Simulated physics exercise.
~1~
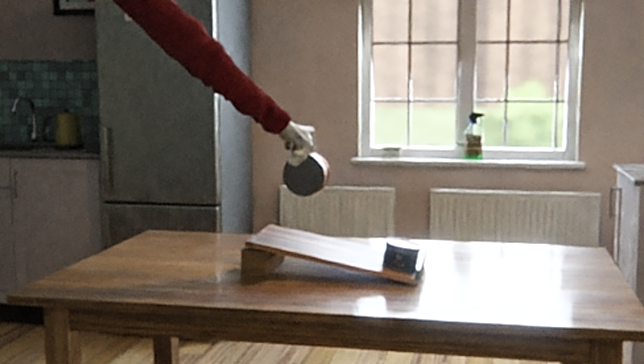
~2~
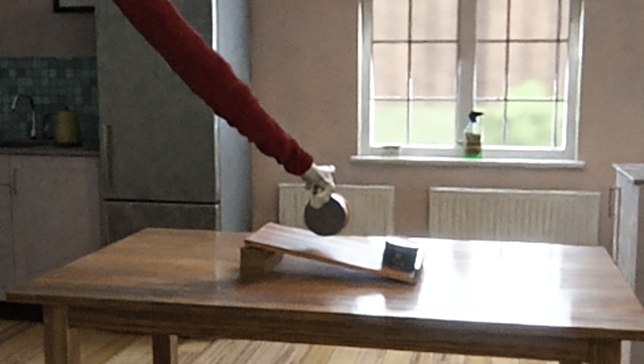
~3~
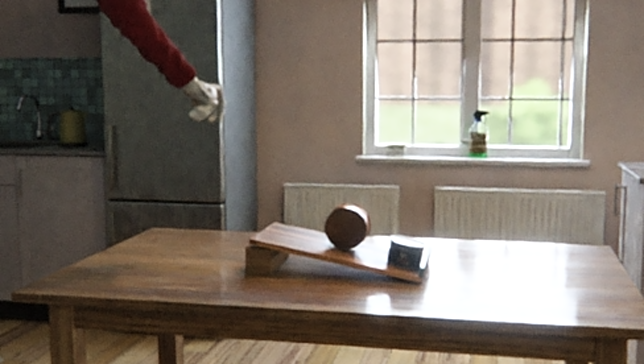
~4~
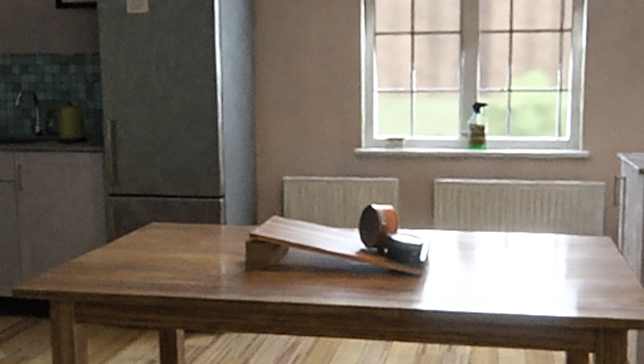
At first, a gloved hand at the end of a red sleeve holds a round tub above a wooden board that slopes down to the right from a block on a table, with a small black tub near its lower end. The hand lowers the round tub onto the board, moving right and down. It then lets go and draws back to the upper left, while the tub moves down the slope. The hand leaves view, and the tub, its orange face now showing, ends against the black tub, which has shifted slightly, near the board's low end.
